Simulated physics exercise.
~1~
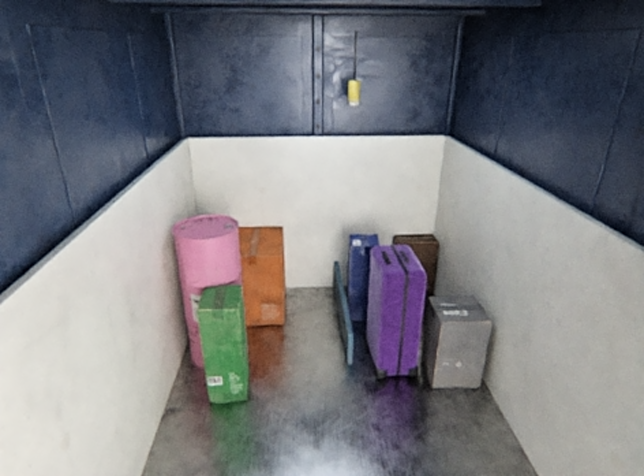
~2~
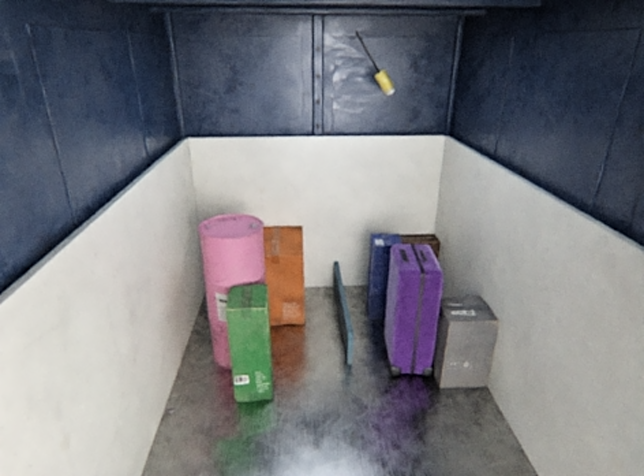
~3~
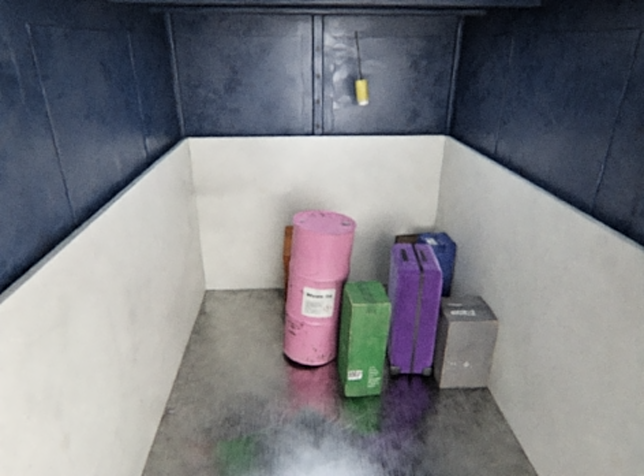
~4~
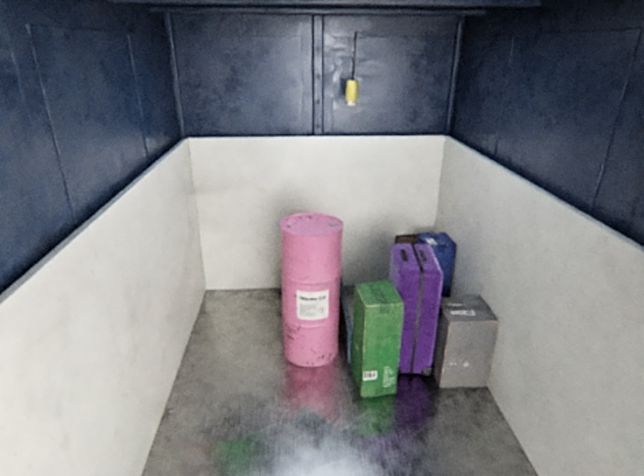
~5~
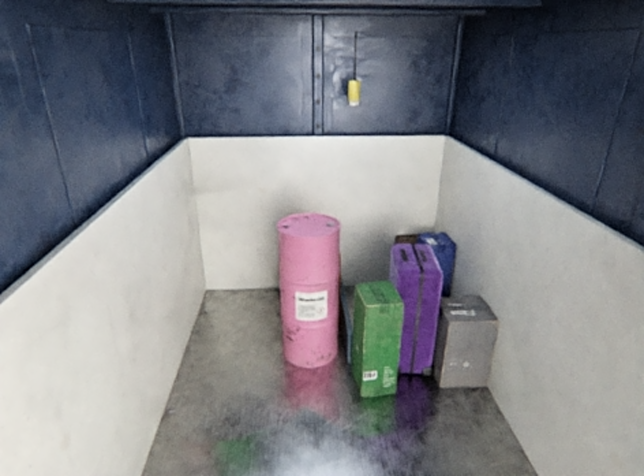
A tall pink drum stands at the left of a load bay with dark blue upper walls and pale lower panels, seen from a fixed view facing its far wall. A green box stands before it and an orange box behind, while blue, purple, brown and grey pieces cluster at the right, beside a low board. The yellow lamp swings right as the drum and several boxes slide rightward, all staying upright. The green box ends beside the purple case, and the blue box shifts behind it. The drum edges back left, hiding the orange box, and everything settles.
